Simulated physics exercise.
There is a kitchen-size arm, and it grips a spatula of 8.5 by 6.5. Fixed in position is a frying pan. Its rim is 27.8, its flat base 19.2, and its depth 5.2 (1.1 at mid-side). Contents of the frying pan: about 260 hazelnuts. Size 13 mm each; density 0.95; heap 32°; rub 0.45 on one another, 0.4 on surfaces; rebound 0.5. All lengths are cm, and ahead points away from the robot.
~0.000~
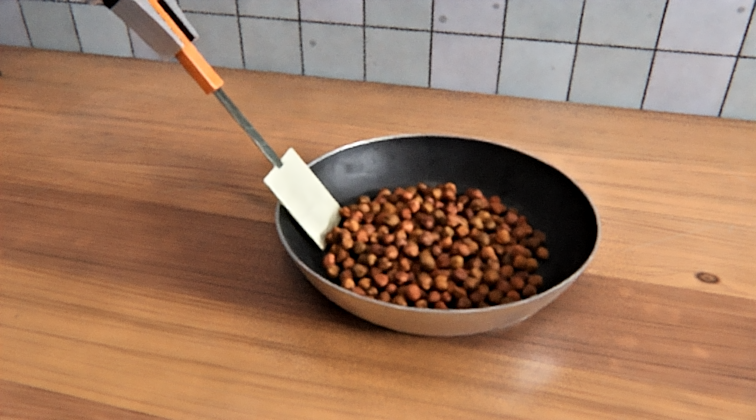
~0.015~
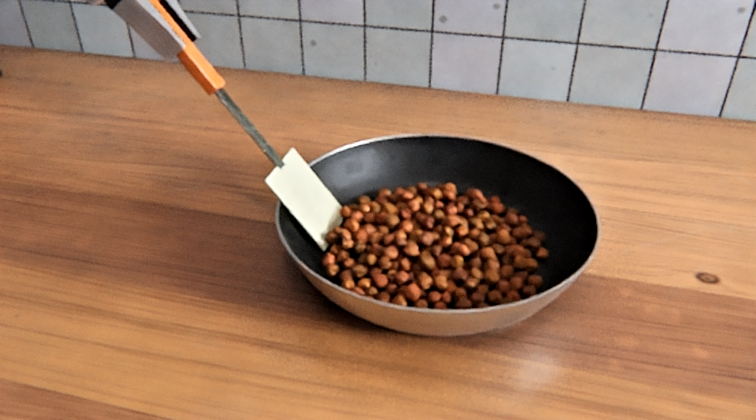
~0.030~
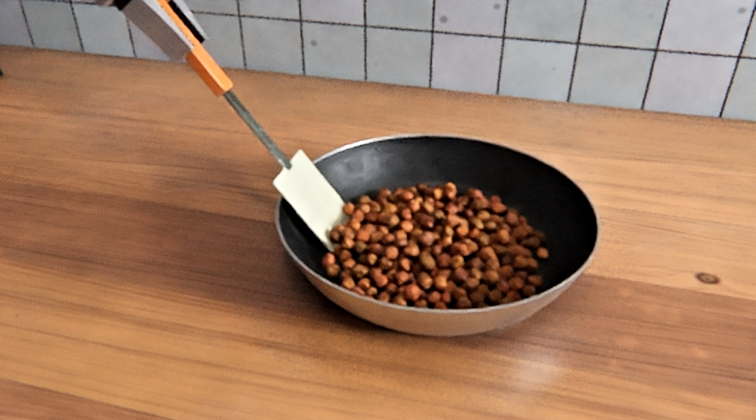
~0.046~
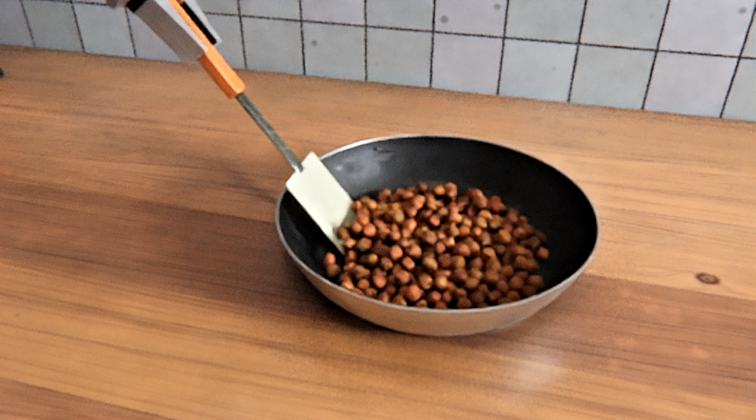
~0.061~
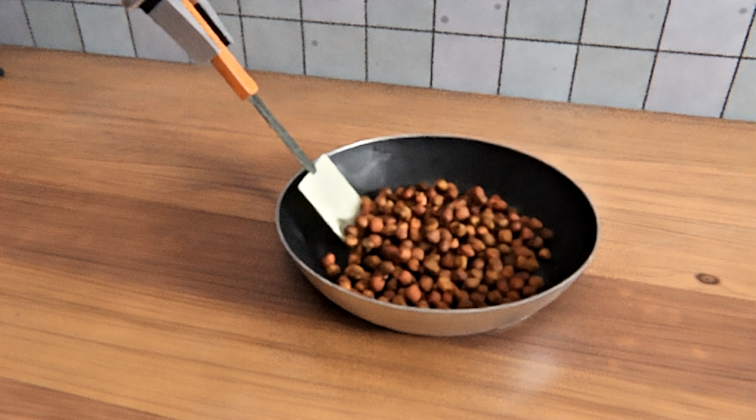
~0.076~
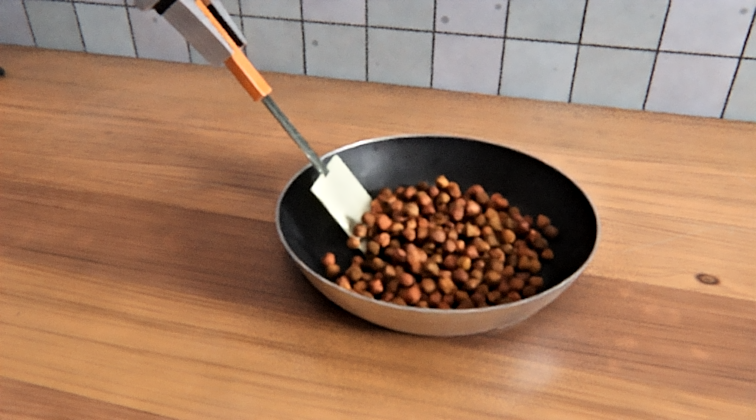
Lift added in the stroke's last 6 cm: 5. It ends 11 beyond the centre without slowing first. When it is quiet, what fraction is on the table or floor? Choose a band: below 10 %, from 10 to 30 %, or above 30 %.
From 10 to 30 %.
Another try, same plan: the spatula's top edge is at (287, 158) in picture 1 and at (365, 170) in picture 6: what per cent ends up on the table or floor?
Close to 15 in a hundred.
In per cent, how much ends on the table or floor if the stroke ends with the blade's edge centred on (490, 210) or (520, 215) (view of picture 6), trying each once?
Estimates, in order: 0 % and 5 %.
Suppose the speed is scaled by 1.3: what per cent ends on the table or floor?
15 %.
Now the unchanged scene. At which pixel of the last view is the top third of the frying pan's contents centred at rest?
It is centred near (523, 247) in the last view.
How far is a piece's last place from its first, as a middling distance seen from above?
Somewhere near 3 centimetres, I reckon.
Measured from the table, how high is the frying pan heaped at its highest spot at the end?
Peak at rest, approximately 4.0 centimetres.
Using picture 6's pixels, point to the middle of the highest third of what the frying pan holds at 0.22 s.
Around (515, 238).
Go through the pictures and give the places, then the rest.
The first picture shows the spatula top edge at (278, 163), sloping 52°; upper third of the load around (436, 237), from x 330 to 540, top at y 190; 265 in the frying pan.
The second picture shows the spatula top edge at (279, 164), sloping 52°; upper third of the load around (435, 237), from x 330 to 540, top at y 190.
The third picture shows the spatula top edge at (287, 165), sloping 52°; upper third of the load around (430, 237), from x 330 to 540, top at y 190.
The fourth picture shows the spatula top edge at (299, 168), sloping 52°; upper third of the load around (433, 234), from x 330 to 540, top at y 190.
The fifth picture shows the spatula top edge at (311, 169), sloping 52°; upper third of the load around (435, 230), from x 330 to 545, top at y 185.
The sixth picture shows the spatula top edge at (324, 171), sloping 52°; upper third of the load around (440, 229), from x 330 to 550, top at y 180; 265 in the frying pan.
After 0.15 s, sloping 52°, highest piece 5 above the table; 265 in the frying pan.
After 0.22 s, sloping 52°, highest piece 6 above the table; 265 in the frying pan.
After 0.46 s, sloping 52°, highest piece 20 above the table; 229 in the frying pan, 15 on the table or floor, 21 on the blade or in flight.
After 1.51 s, sloping 52°, highest piece 4 above the table; 229 in the frying pan, 36 on the table or floor.
In the end, 229 in the frying pan, 36 on the table or floor. That is 14 % on the table or floor.
